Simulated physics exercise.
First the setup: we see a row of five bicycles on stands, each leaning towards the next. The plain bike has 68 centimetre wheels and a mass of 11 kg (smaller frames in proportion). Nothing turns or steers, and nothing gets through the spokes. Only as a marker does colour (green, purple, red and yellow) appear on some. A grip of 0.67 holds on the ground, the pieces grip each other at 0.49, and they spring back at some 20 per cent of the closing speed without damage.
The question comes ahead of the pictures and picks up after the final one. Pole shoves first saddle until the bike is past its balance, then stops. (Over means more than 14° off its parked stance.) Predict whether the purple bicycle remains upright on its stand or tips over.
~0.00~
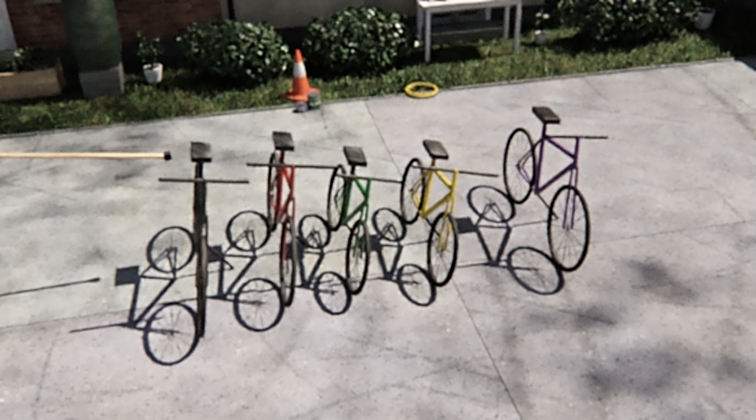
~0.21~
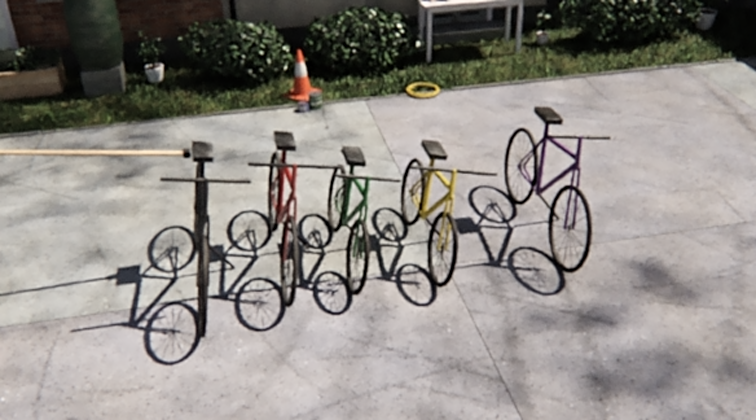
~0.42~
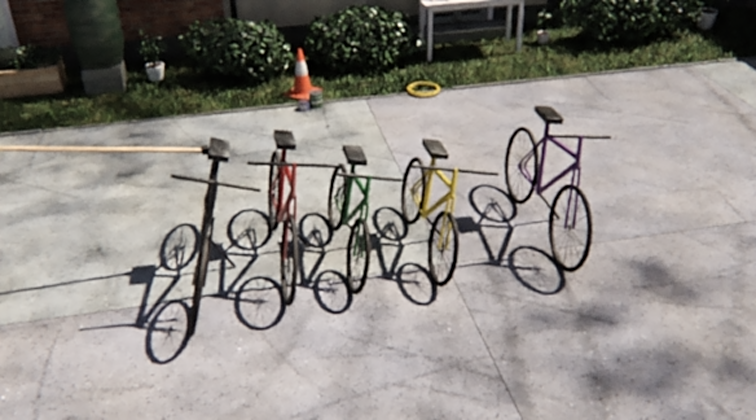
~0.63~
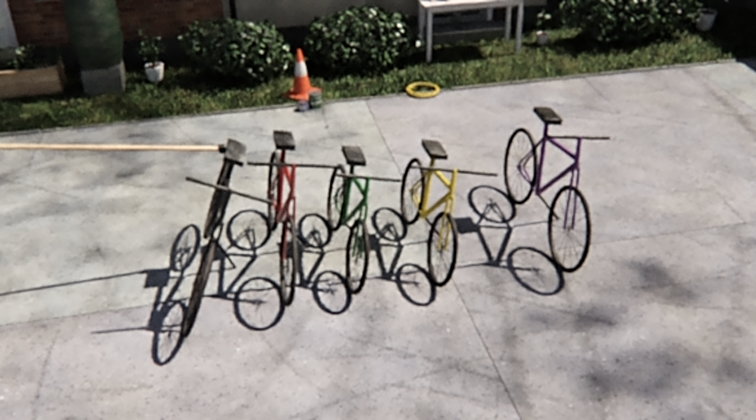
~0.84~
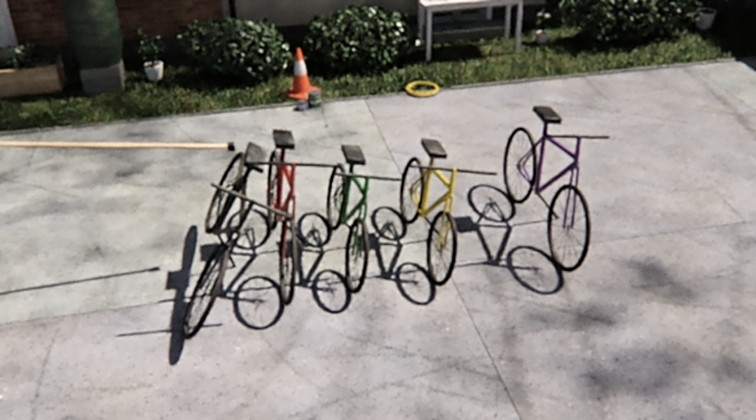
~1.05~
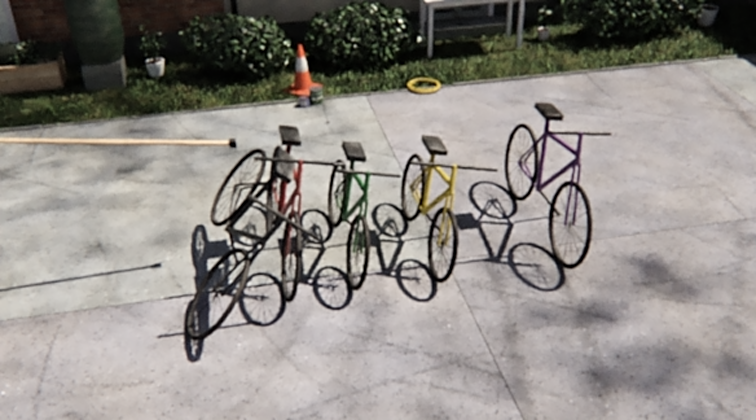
It stays up.
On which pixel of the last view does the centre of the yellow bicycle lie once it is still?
Around (483, 211).
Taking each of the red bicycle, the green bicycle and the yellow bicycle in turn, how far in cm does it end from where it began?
Distances in cm - red: 60; green: 50; yellow: 40.
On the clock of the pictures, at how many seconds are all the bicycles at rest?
2.5 s, roughly.
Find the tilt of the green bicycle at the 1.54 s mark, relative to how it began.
Roughly 5°.
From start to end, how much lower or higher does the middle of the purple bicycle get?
Height change: About 0 cm lower.
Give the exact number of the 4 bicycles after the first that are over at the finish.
That totals 3, exactly.
After 1.54 s, 1 of the 4 other bicycles over; purple bicycle unmoved; red bicycle 35° from how it stood.
After 1.96 s, 3 of the 4 other bicycles over; purple bicycle unmoved; red bicycle 66° from how it stood.
In the end (2.9 s), 3 of the 4 other bicycles over; purple bicycle unmoved; red bicycle 70° from how it stood; green bicycle 64° from how it stood. One left standing. From the last view, middles, purple bicycle near (553, 170), red bicycle near (359, 227).
